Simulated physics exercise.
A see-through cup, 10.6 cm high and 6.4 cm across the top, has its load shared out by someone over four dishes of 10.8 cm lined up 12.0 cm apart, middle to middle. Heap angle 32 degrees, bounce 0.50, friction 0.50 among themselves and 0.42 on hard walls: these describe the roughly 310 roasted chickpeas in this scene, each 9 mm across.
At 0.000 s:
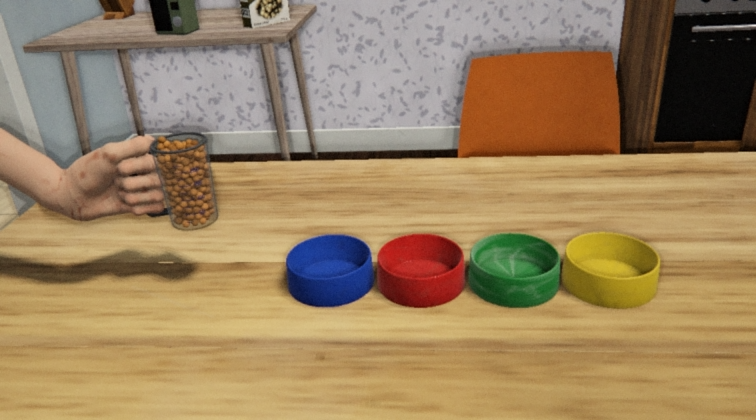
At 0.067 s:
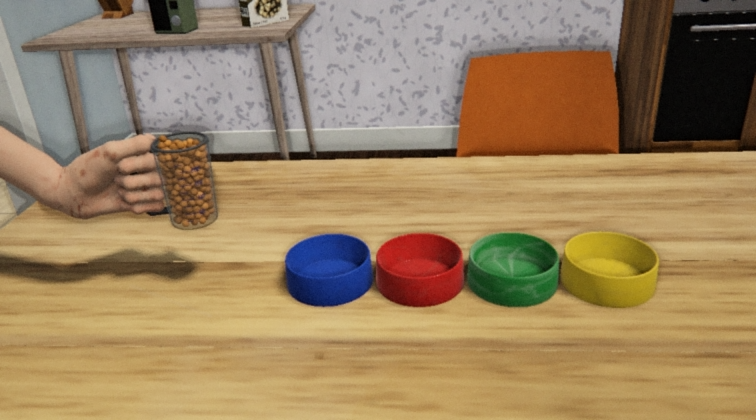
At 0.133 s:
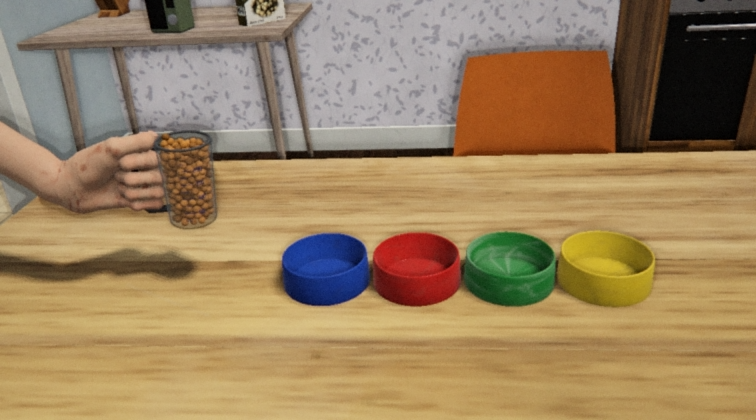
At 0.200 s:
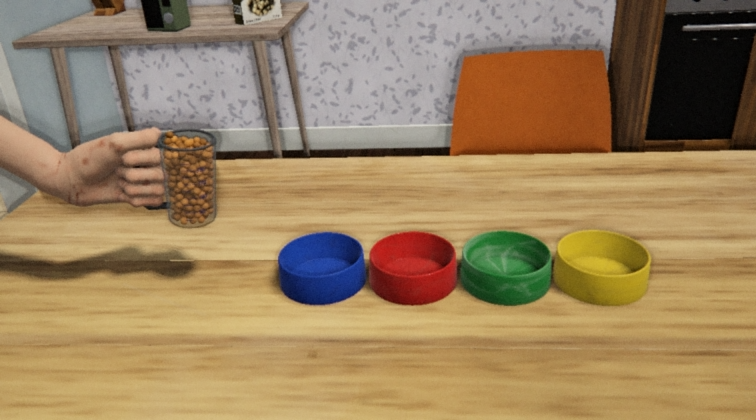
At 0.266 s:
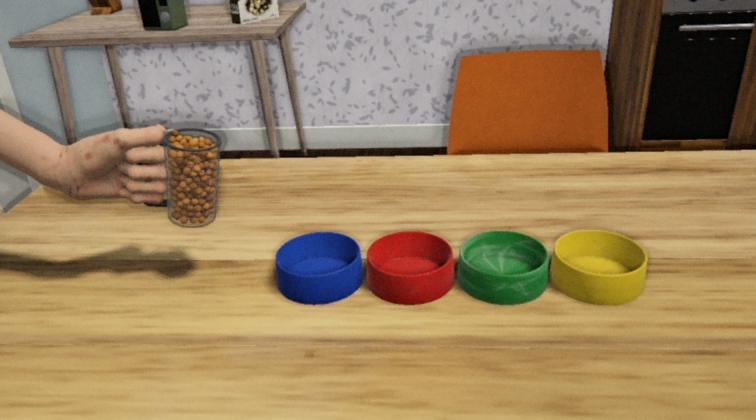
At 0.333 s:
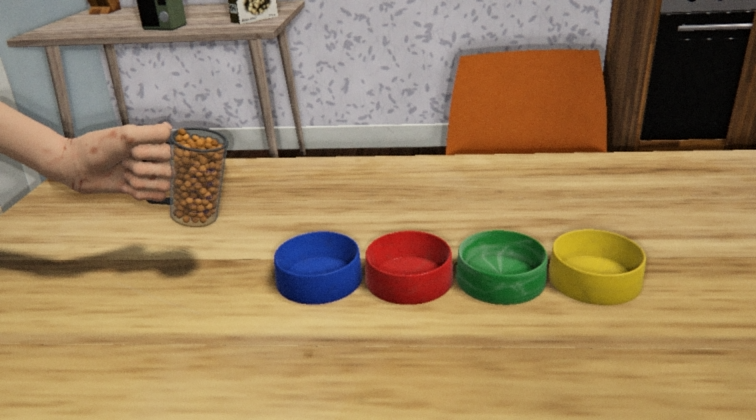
To begin with, a hand at the left holds a clear cup full of roasted chickpeas upright over a wooden table, beside a row of blue, red, green and yellow dishes, all empty. The hand then slowly leans the cup slightly to the right, shifting it a little that way, while the view drifts slightly.
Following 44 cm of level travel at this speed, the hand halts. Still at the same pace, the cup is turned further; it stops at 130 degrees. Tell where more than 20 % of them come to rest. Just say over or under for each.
One by one: Red dish: It should take in more than a fifth; blue dish: It should take in a fifth at the most; green dish: It should take in a fifth at the most; yellow dish: It should take in a fifth at the most; counter: It should take in a fifth at the most.
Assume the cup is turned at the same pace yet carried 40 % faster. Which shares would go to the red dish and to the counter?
Shares: Red 10, counter 10.
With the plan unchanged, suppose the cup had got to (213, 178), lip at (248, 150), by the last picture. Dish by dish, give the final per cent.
Red 50, blue 0, green 40, yellow 0.
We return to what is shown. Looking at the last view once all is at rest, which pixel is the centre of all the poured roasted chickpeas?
Resting centre estimate: Around (425, 268).
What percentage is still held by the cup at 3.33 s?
Roughly 0 percent.
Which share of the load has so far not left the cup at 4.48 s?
Close to 0 per cent of the load, I'd guess.
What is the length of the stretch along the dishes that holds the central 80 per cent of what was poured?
Some 10 centimetres.
After 2.13 s, tilt 108 degrees; cup holds 75 %, red 20 %.
Then, at 3.33 s, tilt 130 degrees; cup holds 0 %, red 80 %, green 5 %.
After 4.48 s, tilt 130 degrees; cup holds 0 %, red 80 %, green 5 %.
In the end, at 4.8 s, red 80 %, blue 0 %, green 5 %, yellow 0 %, counter 10 %.
